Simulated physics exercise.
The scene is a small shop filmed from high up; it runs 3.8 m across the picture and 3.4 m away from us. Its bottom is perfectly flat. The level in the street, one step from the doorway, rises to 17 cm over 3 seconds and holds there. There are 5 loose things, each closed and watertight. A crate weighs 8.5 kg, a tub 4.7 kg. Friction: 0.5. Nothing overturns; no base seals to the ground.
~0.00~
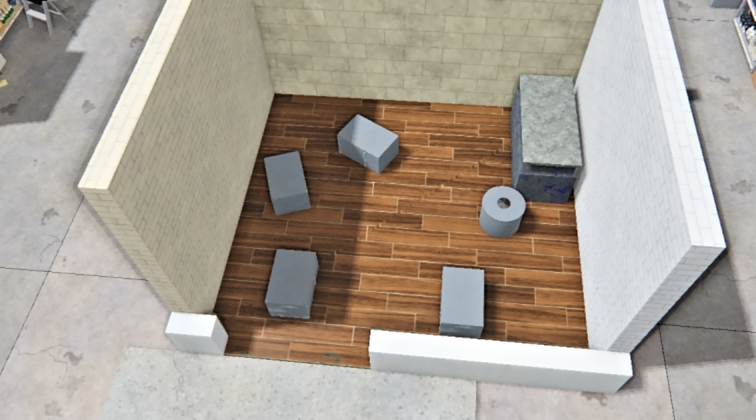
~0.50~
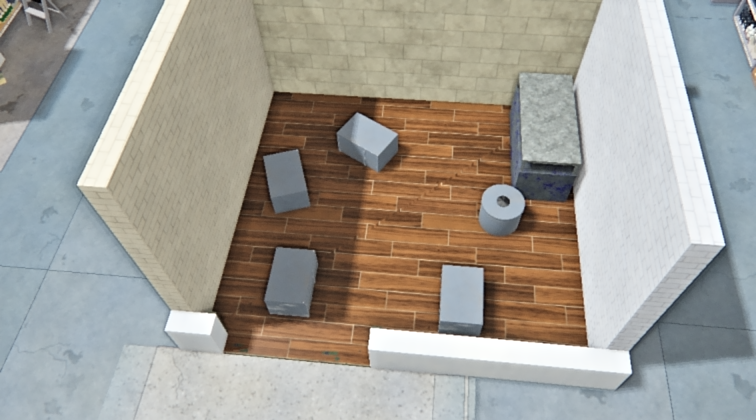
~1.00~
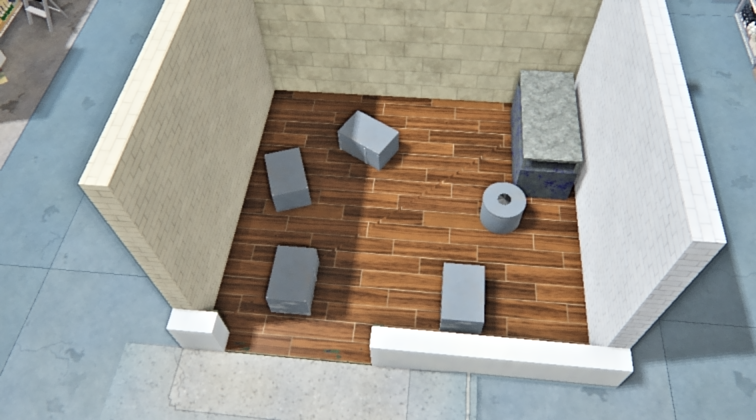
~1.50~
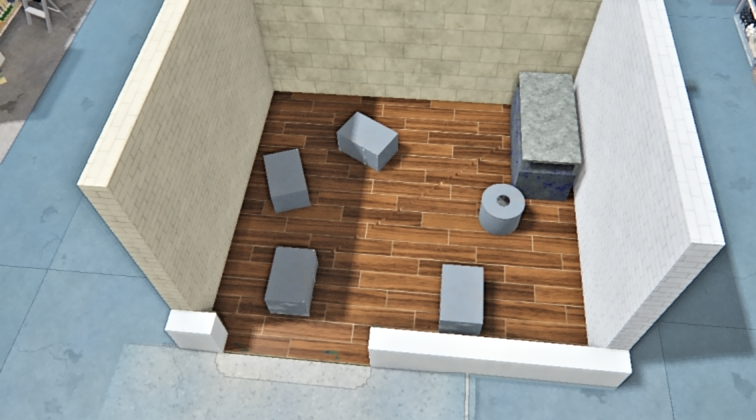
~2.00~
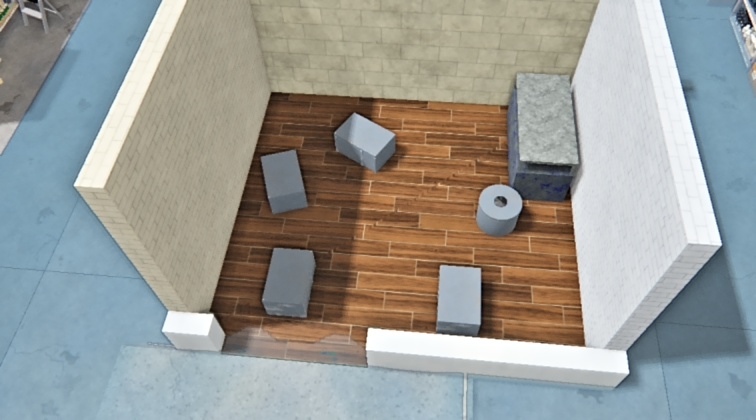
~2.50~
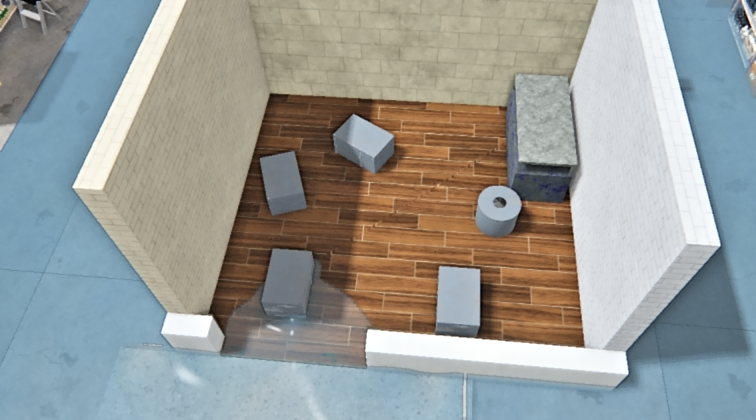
A small roofless shop with a wood-plank floor, seen from high above, holds grey blocks, an open box, a ring-shaped piece and a stone-topped counter. The pale ground outside turns blue, then a clear sheet of water crosses the doorway and fans over the nearest floorboards while the objects stay still.
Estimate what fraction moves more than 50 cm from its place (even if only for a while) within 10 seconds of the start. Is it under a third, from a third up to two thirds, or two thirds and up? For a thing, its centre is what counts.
The shifted amount is major, at least two thirds.
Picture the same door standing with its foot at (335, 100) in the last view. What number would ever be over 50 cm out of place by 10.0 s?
That would give 4.
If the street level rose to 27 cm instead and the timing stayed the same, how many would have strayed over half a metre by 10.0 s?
Count: 5.
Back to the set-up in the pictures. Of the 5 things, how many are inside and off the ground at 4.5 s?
Then: 1.
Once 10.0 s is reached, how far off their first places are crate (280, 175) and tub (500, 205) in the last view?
200 cm and 140 cm respectively.
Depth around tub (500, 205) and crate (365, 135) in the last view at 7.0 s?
Around 2 cm and 10 cm.
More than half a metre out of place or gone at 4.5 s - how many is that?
Count then: 1.
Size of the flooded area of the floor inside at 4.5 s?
Some 6.5 m2.
After 3.5 s 1 of 5 are over 50 cm from their spots; 0 afloat.
After 4.5 s 1 of 5 are over 50 cm from their spots; 1 afloat.
After 7.0 s 3 of 5 are over 50 cm from their spots; 3 afloat.
After 10.0 s 4 of 5 are over 50 cm from their spots, and 4 have been at some point; 4 afloat.
